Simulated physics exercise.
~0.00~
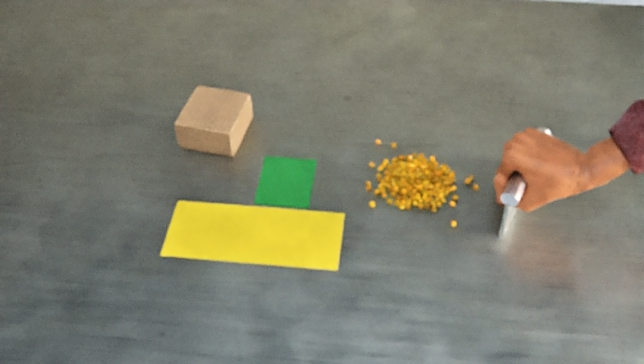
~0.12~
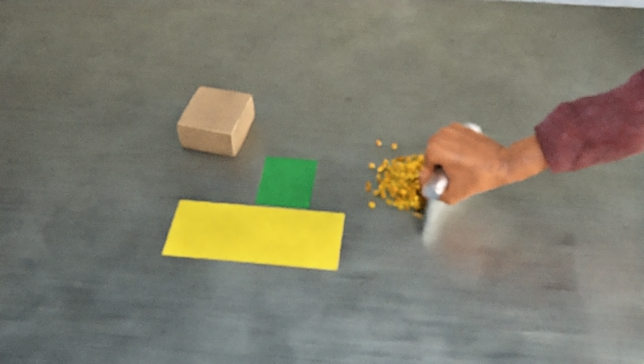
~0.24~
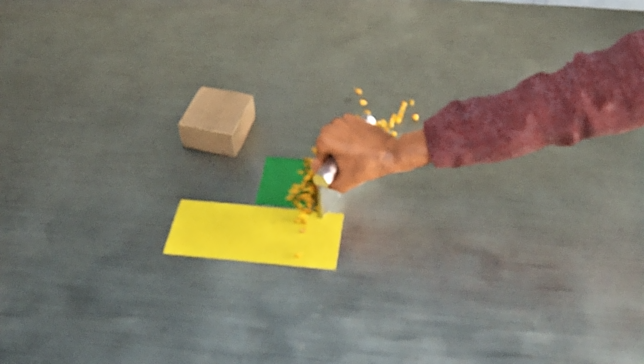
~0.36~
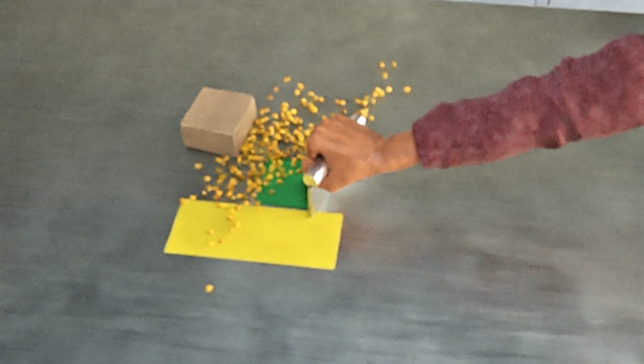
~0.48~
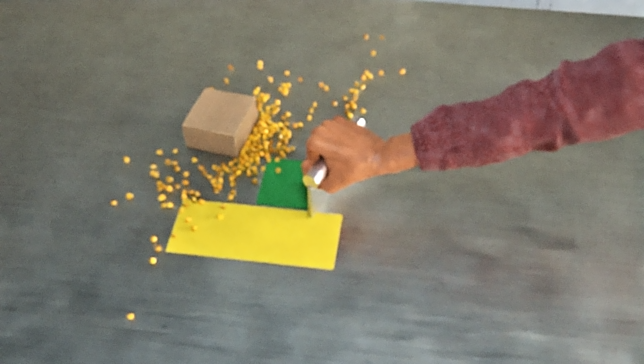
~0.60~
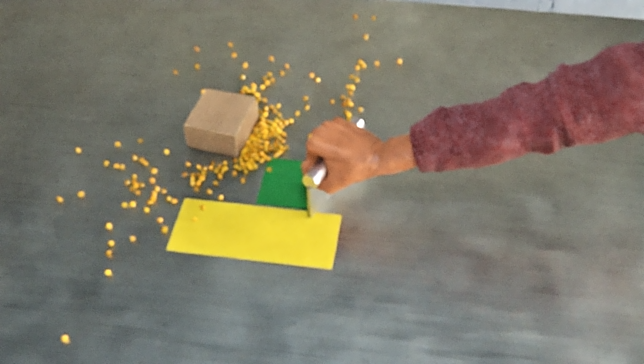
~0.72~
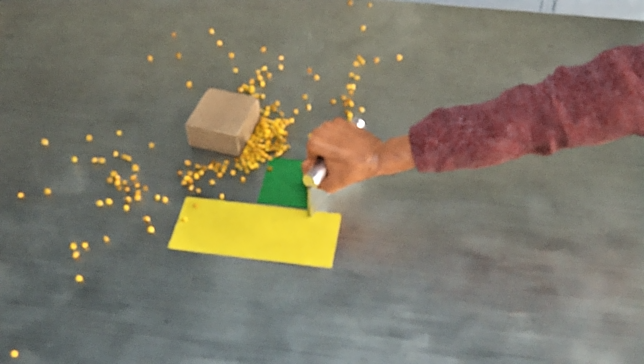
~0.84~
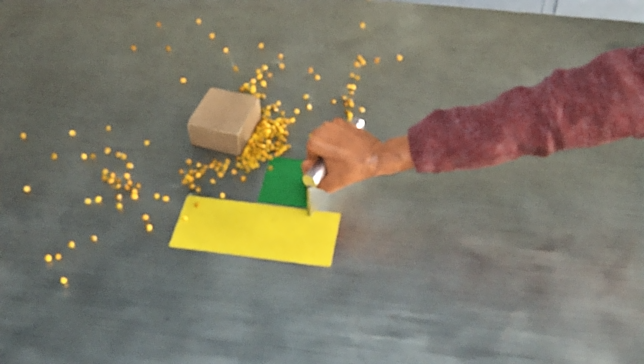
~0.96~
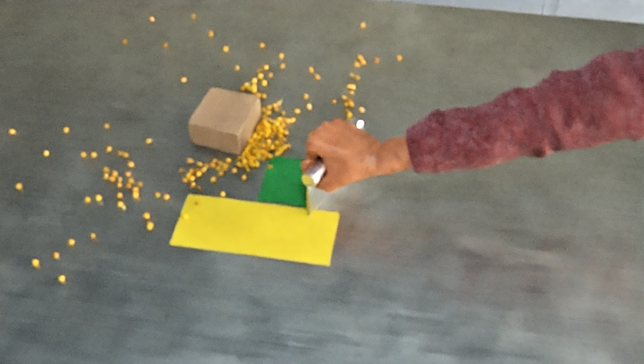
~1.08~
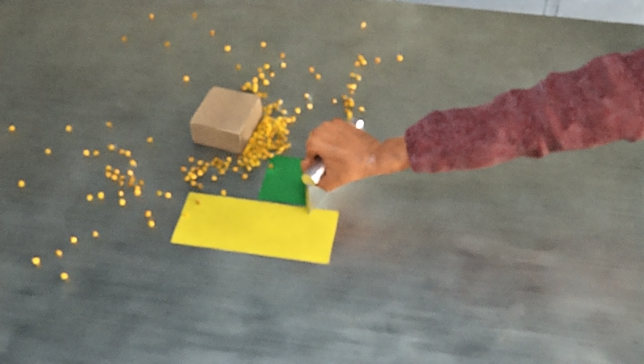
A hand with a scraper sweeping golden kernels left across green and yellow mats, scattering them around a block and beyond.
